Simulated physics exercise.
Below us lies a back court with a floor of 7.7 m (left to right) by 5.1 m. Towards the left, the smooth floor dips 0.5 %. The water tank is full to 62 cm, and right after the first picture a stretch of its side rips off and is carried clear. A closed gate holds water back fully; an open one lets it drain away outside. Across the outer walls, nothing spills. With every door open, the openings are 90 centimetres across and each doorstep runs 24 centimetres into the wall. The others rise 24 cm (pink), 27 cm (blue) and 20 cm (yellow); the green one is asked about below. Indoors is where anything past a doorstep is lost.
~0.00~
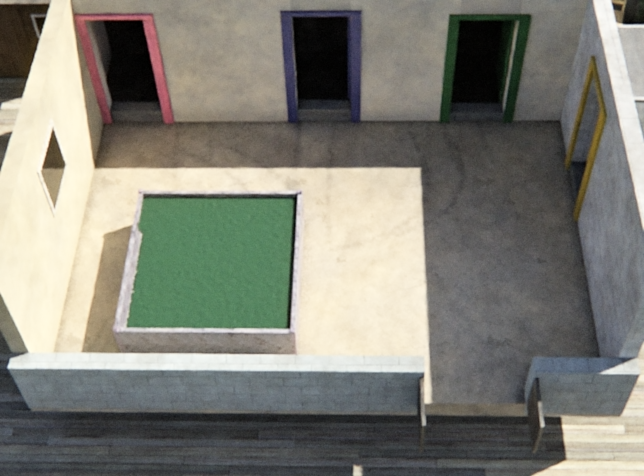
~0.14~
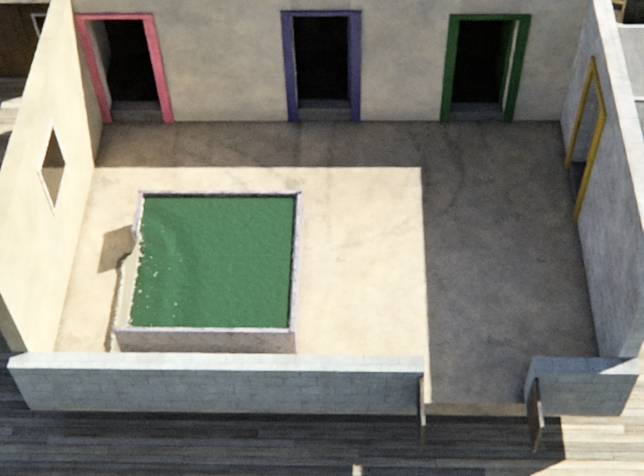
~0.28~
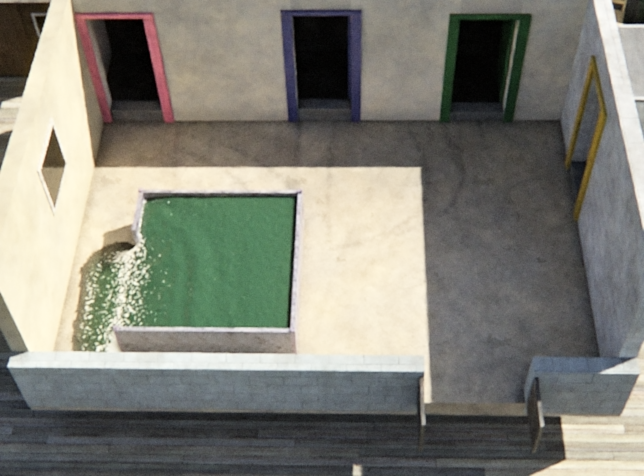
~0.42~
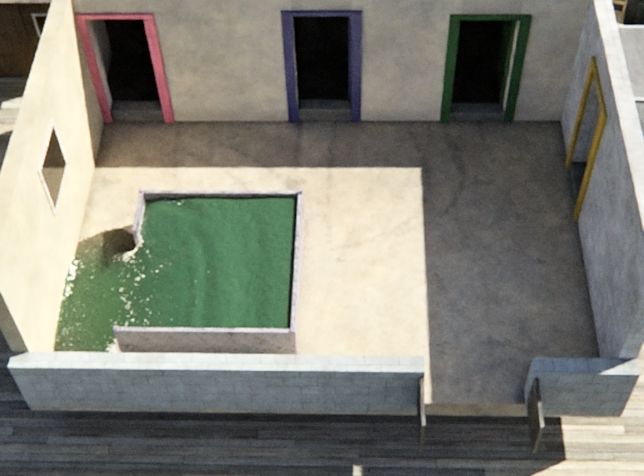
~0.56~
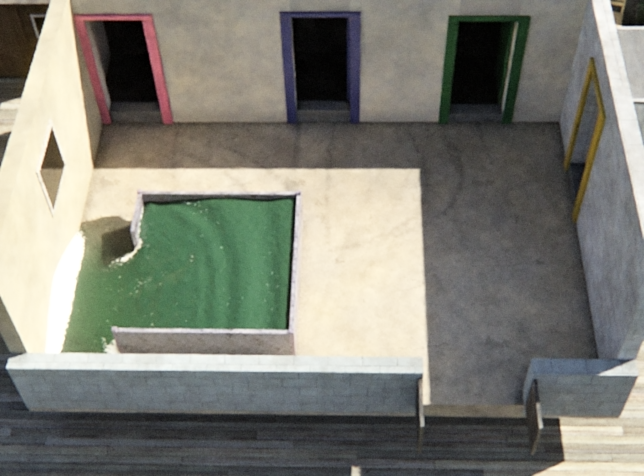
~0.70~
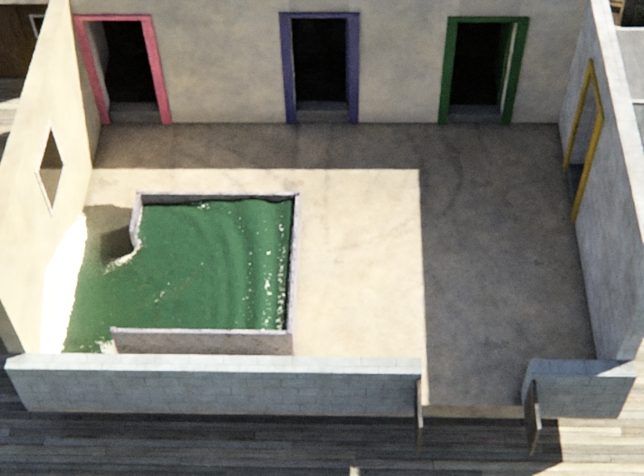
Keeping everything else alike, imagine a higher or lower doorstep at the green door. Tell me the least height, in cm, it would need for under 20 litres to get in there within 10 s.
You would need roughly 7.5 cm.
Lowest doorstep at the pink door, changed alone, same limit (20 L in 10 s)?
Pink door - some 26 centimetres.
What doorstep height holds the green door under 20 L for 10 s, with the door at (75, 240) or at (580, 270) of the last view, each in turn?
In turn: About 26 cm, about 6.5 cm.
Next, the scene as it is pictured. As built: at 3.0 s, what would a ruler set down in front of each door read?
In cm - green: 0, pink: 29, blue: 4, yellow: 0.
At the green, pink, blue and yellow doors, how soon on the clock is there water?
Arrival times - green: 4.0 s; pink: 1.6 s; blue: 2.8 s; yellow: 4.5 s.
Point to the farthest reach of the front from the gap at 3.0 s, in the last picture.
Around pixel (553, 390).
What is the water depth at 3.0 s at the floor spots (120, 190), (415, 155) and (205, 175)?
First 10, then 0, then 2 cm.
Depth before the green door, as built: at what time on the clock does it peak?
I'd guess close to 8.0 seconds.
After 1.4 s water covers 15 % of the floor, deepest (68 cm) near (44, 385); it has not reached the green door.
After 3.0 s water covers 40 % of the floor, deepest (38 cm) near (44, 385); it has not reached the green door.
After 10.0 s water covers 95 % of the floor, deepest (16 cm) near (593, 391); 11 cm at the green door, 0 litres in over its 18 cm doorstep.
At the green door as built, the water arrived by 4.2 s and peaked near 13 cm at 8.0 s.
Run again over the same 10 s with other heights there, 29 litres in over 6.5 cm, 14 litres over 8.5 cm. The limit of 20 litres is kept from about 7.5 cm up.
